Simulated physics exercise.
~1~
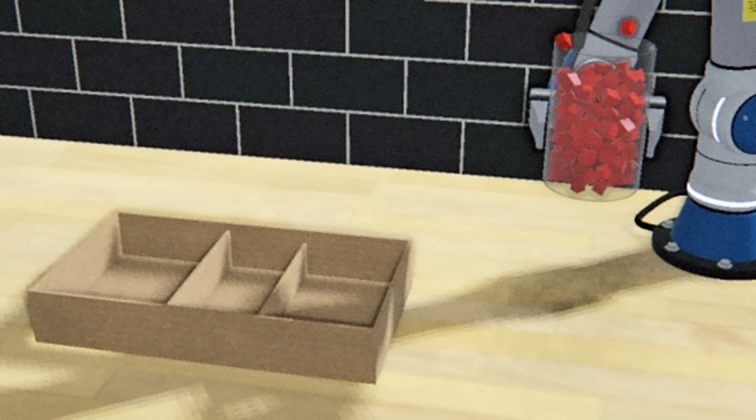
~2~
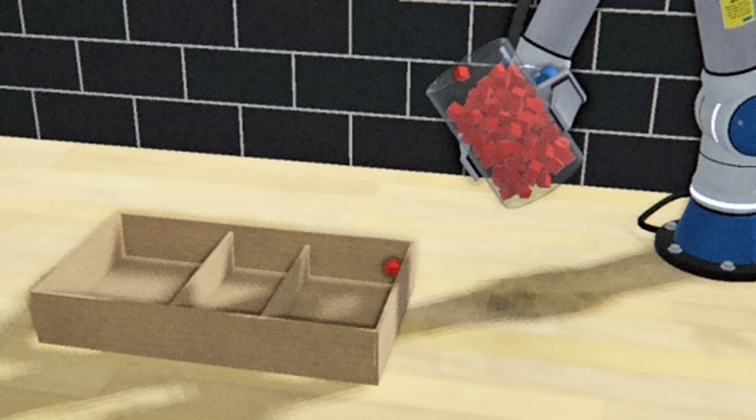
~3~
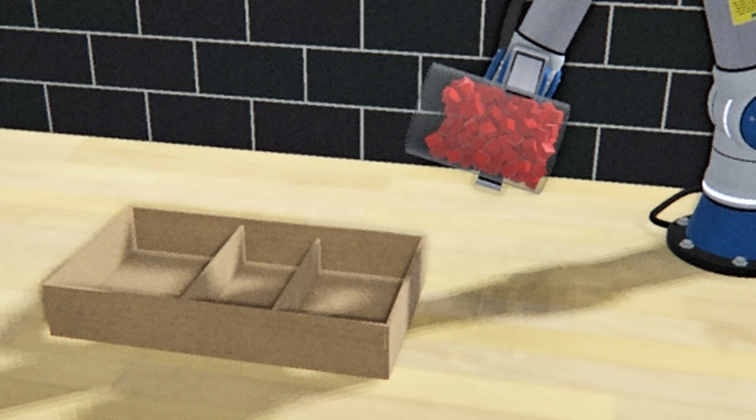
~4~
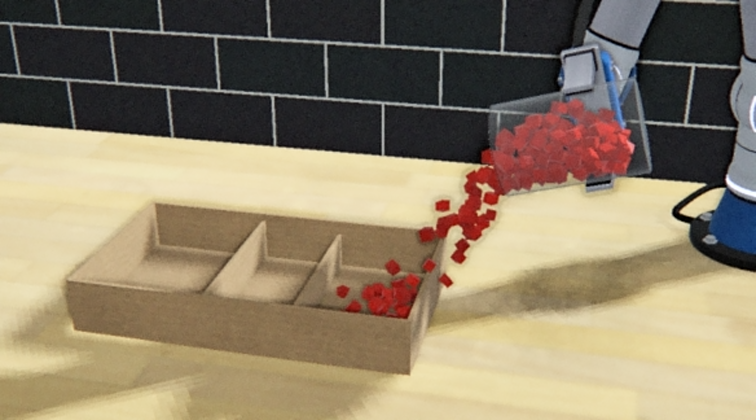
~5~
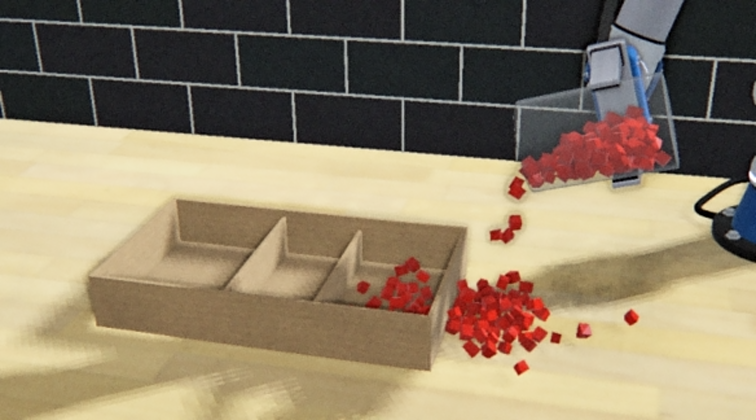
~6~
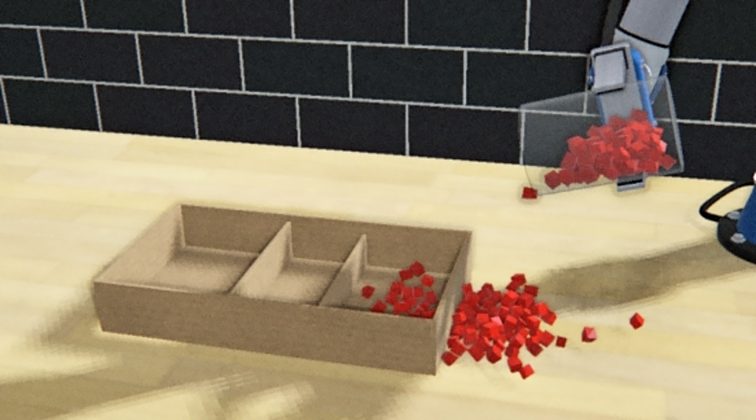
On a pale wooden table top, a robot arm tipped a clear cup of red vegetable dice leftward over a divided cardboard tray, spilling some into the nearest section and more onto the table beside it, with plenty still in the cup.
